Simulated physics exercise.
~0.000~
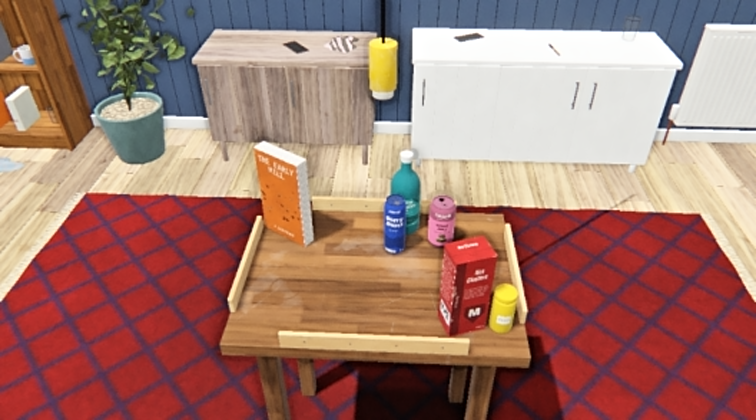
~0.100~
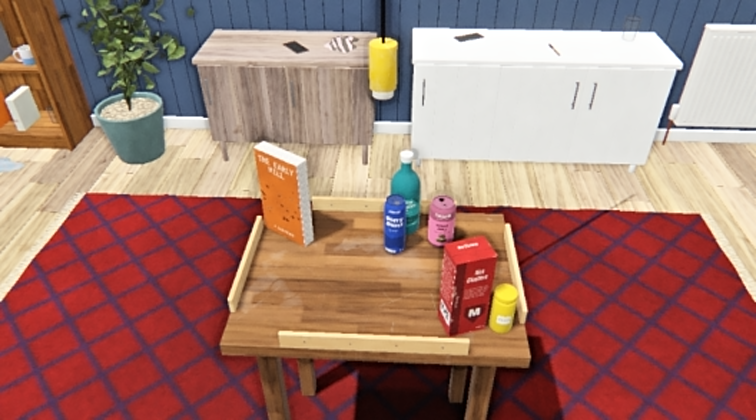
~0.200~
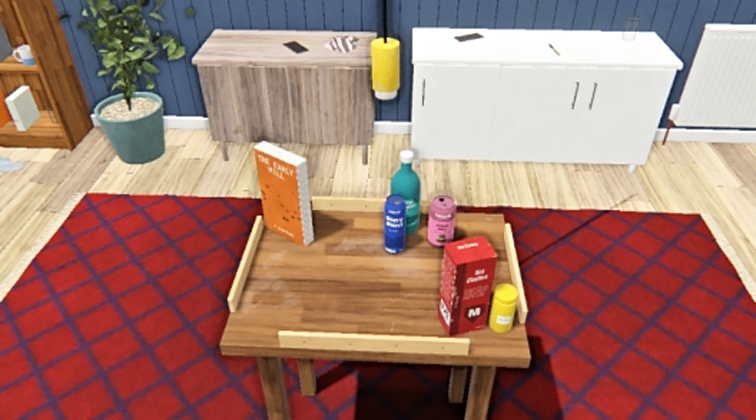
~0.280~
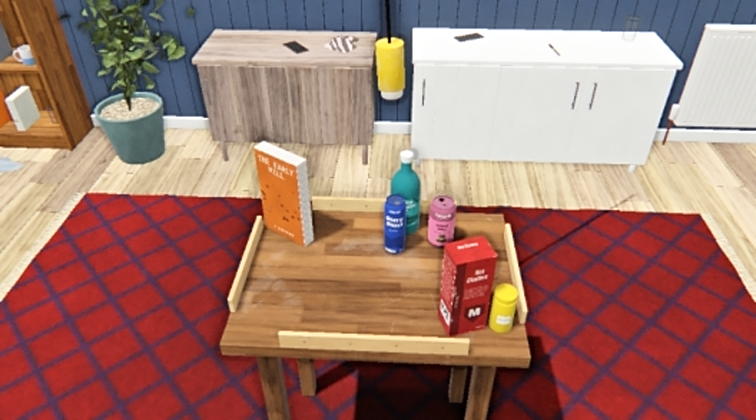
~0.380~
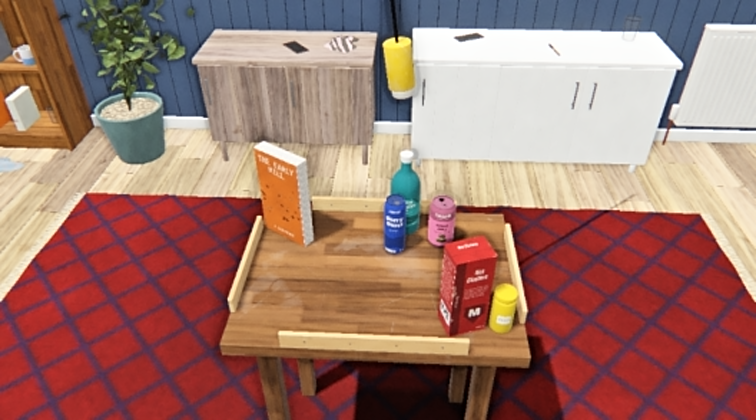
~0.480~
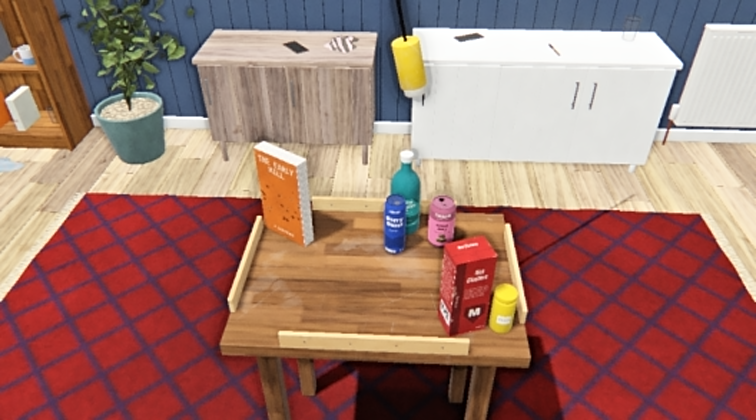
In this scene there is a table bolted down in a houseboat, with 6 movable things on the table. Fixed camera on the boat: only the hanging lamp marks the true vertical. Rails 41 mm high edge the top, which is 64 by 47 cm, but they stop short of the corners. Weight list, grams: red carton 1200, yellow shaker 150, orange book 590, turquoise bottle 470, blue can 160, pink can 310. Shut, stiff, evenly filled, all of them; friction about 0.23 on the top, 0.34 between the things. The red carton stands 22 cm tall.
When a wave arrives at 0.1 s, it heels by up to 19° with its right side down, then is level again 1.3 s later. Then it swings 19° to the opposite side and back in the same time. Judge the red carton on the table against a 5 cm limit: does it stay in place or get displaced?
It gets displaced.
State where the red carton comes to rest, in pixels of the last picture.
At about (408, 286).
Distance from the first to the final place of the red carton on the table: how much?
Net distance near 12 cm.
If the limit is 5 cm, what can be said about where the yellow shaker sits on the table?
The yellow shaker moves off its spot.
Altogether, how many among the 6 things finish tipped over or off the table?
The number is 0.
After 0.98 s, floor tilted 14°, right side down; red carton slid 4 cm near (485, 289); orange book slid 8 cm; blue can slid 8 cm.
After 2.08 s, floor tilted 19°, left side down; red carton slid 2 cm near (474, 288); orange book slid 14 cm; turquoise bottle slid 13 cm.
After 2.38 s, floor tilted 9°, left side down; red carton slid 8 cm near (429, 286); yellow shaker slid 8 cm; orange book slid 4 cm.
At rest (3.2 s), not toppled but over 5 cm from the start, red carton and yellow shaker; the other 4 in place, give or take 5 cm. In the last view, red carton near (408, 286).
